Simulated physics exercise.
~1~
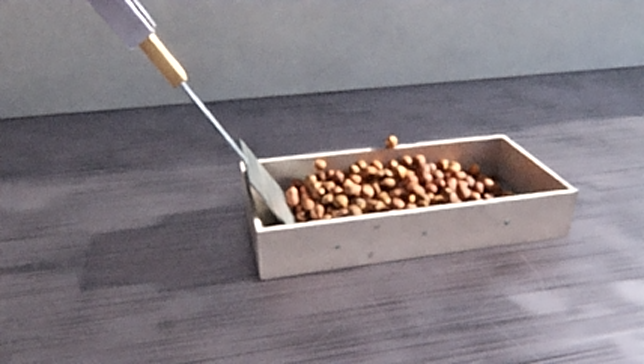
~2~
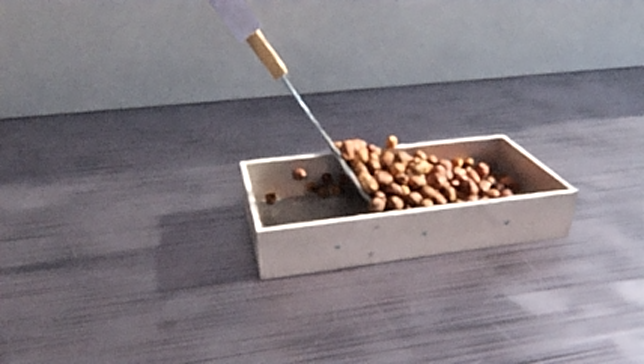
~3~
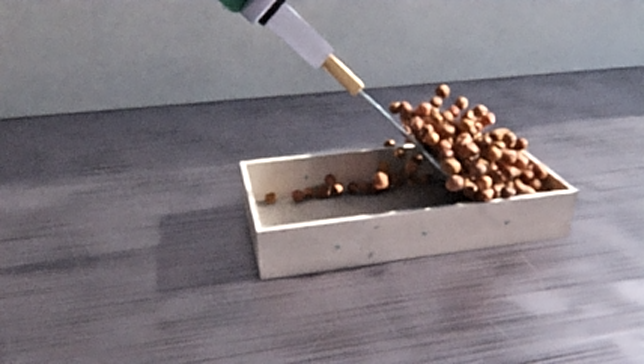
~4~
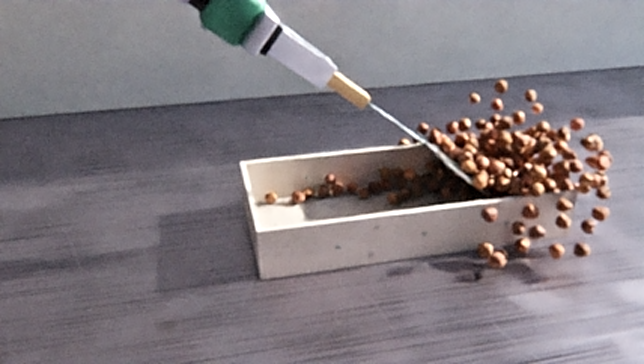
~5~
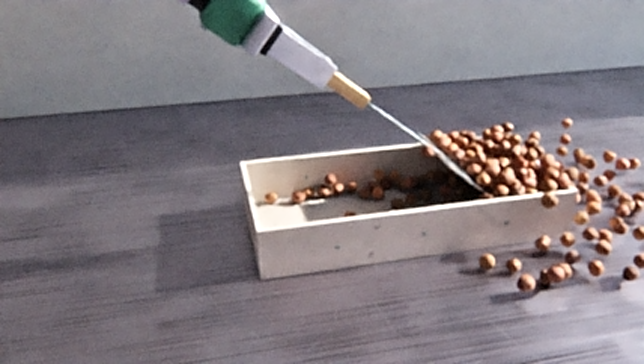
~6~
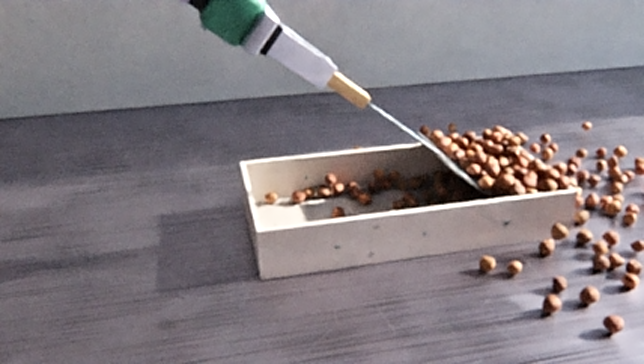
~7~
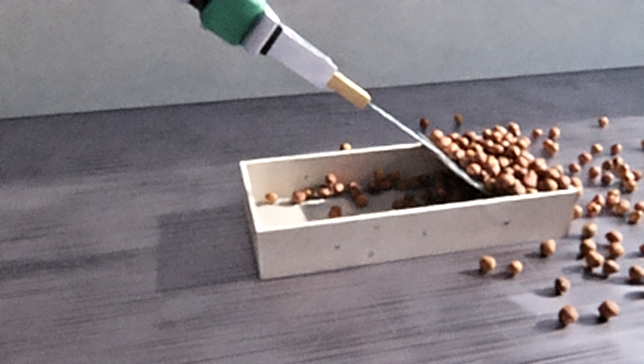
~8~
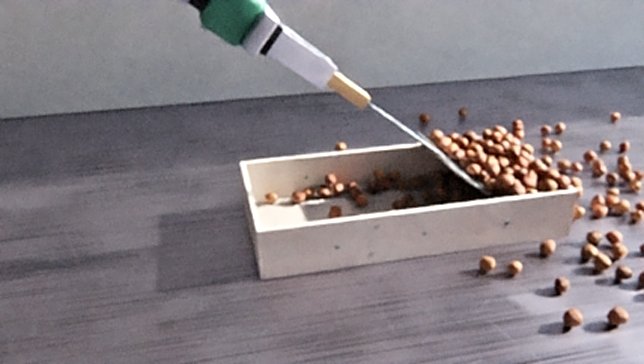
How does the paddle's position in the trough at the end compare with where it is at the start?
At the start the paddle is at the left end of the trough, and by the end it is well to the right, resting against the heap of nuts in the right part.
The video shows a robot arm dragging a paddle rightward through a pale trough of hazelnuts, heaping them at the right end until many spill over onto the dark table. The paddle stops against the remaining pile, with scattered nuts lying outside and a few left behind it.
